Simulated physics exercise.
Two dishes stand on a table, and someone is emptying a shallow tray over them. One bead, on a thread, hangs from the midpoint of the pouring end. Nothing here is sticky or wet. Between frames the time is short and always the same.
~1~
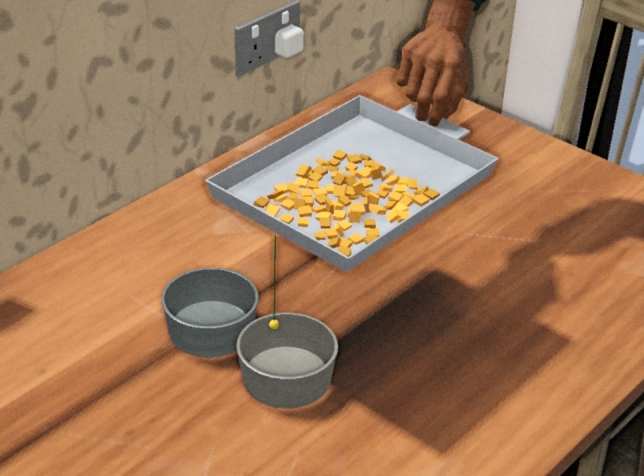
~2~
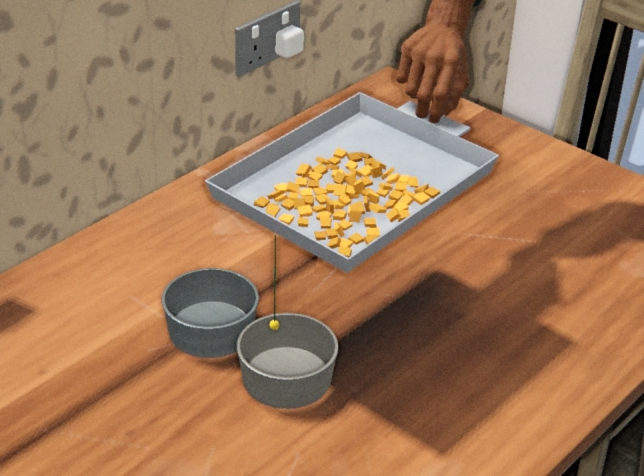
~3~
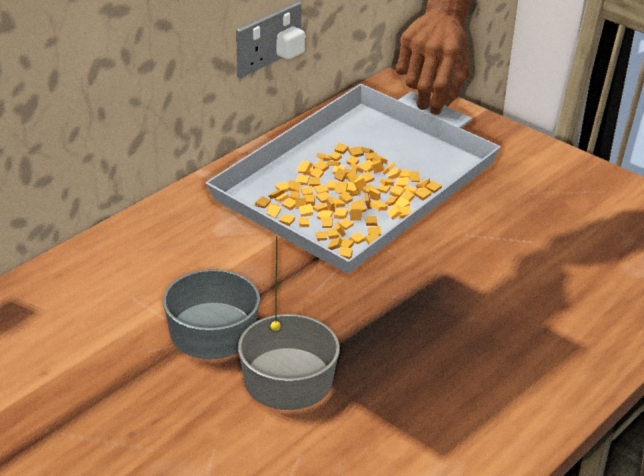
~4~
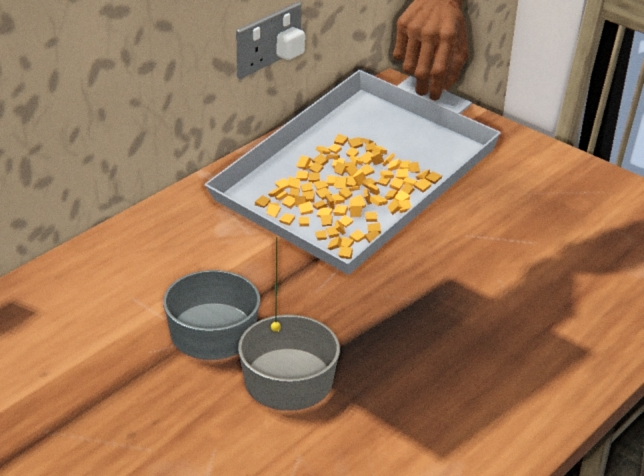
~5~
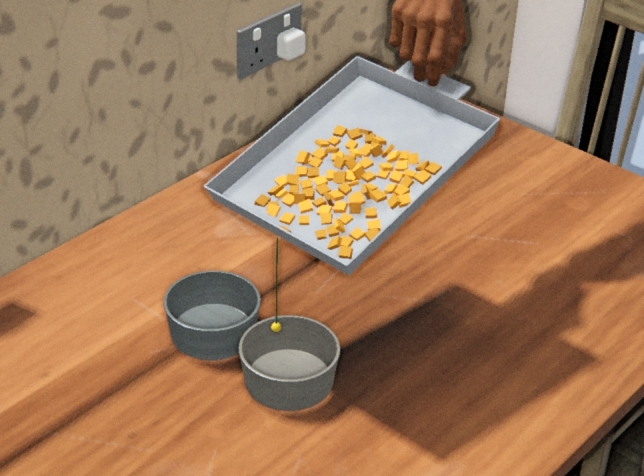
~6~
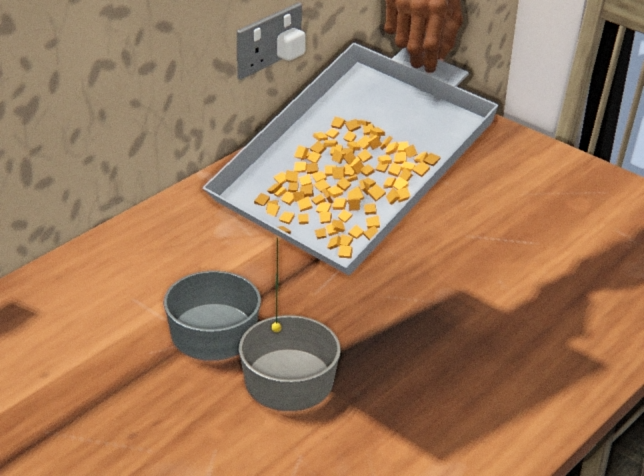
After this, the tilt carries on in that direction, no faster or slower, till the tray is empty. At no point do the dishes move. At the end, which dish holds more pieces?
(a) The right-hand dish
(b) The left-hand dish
(a) The right-hand dish.
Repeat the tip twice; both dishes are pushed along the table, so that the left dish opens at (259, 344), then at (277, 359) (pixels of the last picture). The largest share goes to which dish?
At the first spot the left-side one comes out ahead, at the second spot the left-side one.
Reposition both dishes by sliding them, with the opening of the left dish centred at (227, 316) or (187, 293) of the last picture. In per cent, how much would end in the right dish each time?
You'd get 20 in a hundred first and 30 in a hundred after that.
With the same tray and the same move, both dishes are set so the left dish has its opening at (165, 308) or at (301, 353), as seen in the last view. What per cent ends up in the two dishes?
About 60 in a hundred, then about 10 in a hundred.
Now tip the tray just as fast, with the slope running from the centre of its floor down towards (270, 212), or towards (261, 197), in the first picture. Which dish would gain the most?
Results - the dish on the left side first, the dish on the left side second.
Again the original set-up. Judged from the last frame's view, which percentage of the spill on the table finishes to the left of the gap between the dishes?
That's about 70 per cent of the spill.
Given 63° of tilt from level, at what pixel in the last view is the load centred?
Check around (297, 207) in the last picture.
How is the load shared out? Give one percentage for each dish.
Left dish: 0 per cent; right dish: 20 per cent.
Shortly afterwards, tray tipped steeply; the whole lot on the tray.
Next, tray tipped past a quarter turn; the bulk on the tray; only a few in the right dish; a little outside both; a little in the air.
Some moments later, tray tipped past a quarter turn; near a quarter in the right dish; a little in the left dish; the bulk outside both.
In the end, tray tipped past a quarter turn; near a quarter in the right dish; a little in the left dish; the bulk outside both.
